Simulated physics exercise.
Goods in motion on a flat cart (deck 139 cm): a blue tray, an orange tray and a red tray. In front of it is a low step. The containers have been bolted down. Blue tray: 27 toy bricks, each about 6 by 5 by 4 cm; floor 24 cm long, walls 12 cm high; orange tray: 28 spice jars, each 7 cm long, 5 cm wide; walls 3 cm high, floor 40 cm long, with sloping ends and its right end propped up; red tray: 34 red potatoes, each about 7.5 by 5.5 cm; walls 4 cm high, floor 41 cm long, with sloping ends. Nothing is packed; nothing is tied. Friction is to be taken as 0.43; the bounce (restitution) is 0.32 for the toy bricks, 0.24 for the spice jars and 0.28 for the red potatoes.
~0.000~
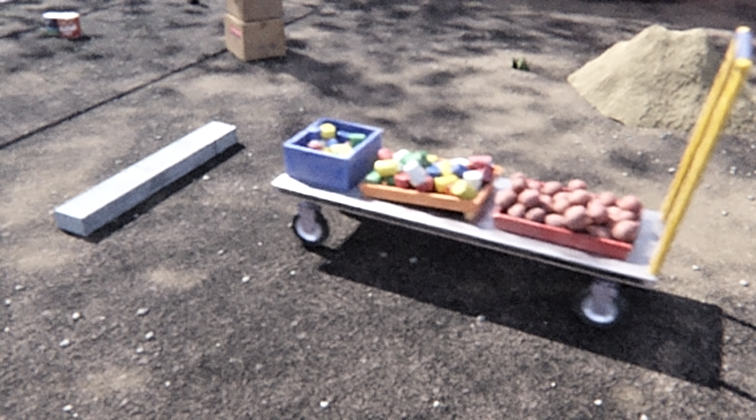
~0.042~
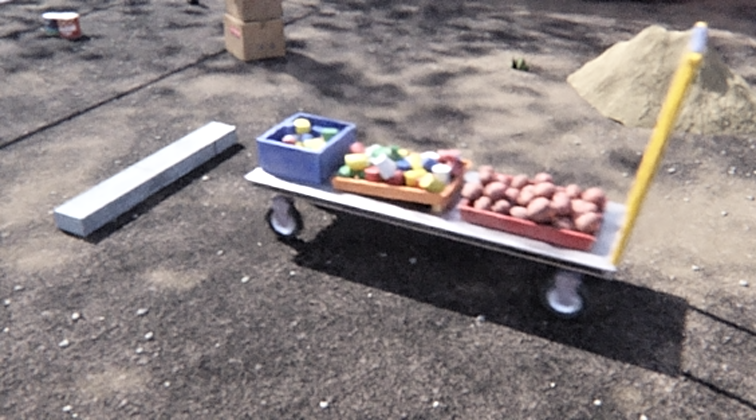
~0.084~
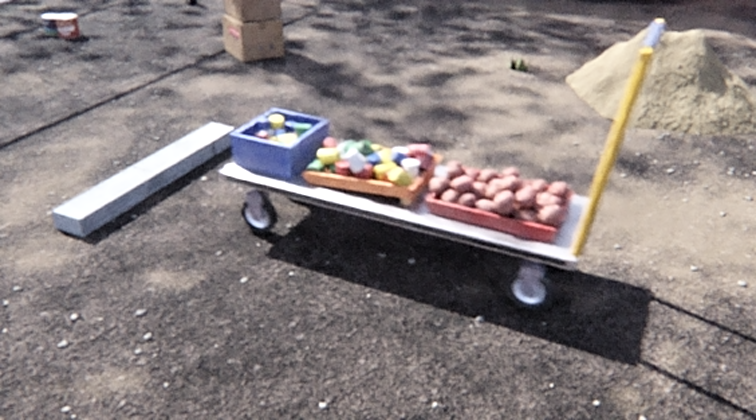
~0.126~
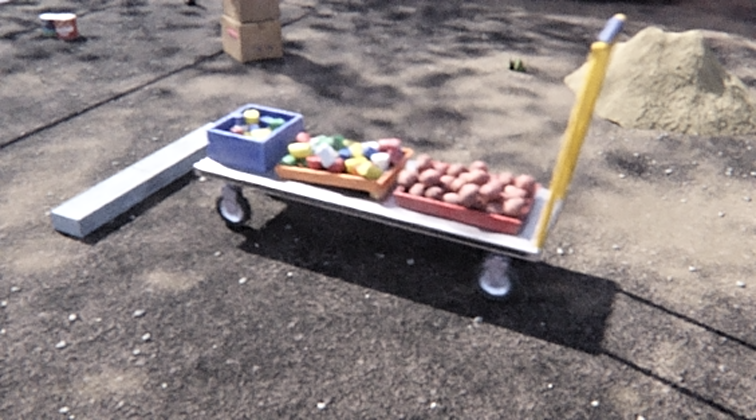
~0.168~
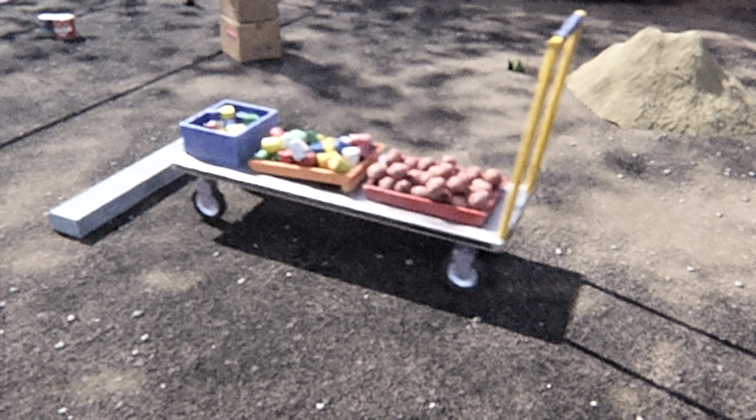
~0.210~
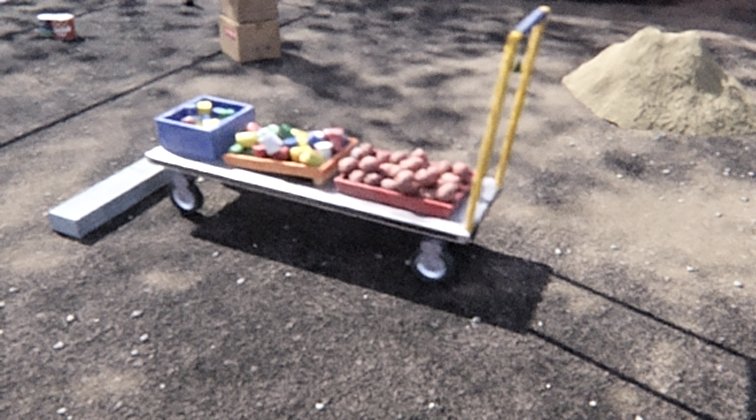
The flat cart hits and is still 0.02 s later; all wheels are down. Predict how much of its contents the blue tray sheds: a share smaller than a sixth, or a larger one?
It sheds a smaller share than a sixth.
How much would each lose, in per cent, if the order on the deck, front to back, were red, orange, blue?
In that arrangement the blue tray sheds 10 per cent of its load, the orange tray 60 per cent, and the red tray 40 per cent.
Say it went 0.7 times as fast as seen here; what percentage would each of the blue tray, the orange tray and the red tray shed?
Blue tray 0, orange tray 40, red tray 30 per cent.
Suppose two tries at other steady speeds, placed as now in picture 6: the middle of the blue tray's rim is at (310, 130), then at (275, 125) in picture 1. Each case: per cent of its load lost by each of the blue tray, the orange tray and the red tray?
For the blue tray it's 0 % and then 0 %, for the orange tray 40 % and then 20 %, and for the red tray 30 % and then 20 %.
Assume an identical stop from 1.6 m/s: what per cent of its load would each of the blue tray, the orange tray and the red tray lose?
In that case the blue tray sheds 0 per cent of its load, the orange tray 30 per cent, and the red tray 20 per cent.
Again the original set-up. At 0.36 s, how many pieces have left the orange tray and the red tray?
Estimated count: Orange tray around 4, red tray around 6.
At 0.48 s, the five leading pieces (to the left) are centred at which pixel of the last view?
(154, 110).
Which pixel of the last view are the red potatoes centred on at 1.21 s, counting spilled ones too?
In the last view, the centre sits near (342, 160).
After 0.26 s, impact.
After 0.36 s, blue tray 27 in, 0 out, orange tray 24 in, 4 out and red tray 28 in, 6 out.
After 0.48 s, blue tray 26 in, 1 out, orange tray 19 in, 9 out and red tray 21 in, 13 out.
After 0.71 s, blue tray 26 in, 1 out, orange tray 15 in, 13 out and red tray 18 in, 16 out.
Final count (at 1.21 s), blue tray 26 in, 1 out, orange tray 14 in, 14 out and red tray 18 in, 16 out. Asked share, 1 of 27, 4 per cent.
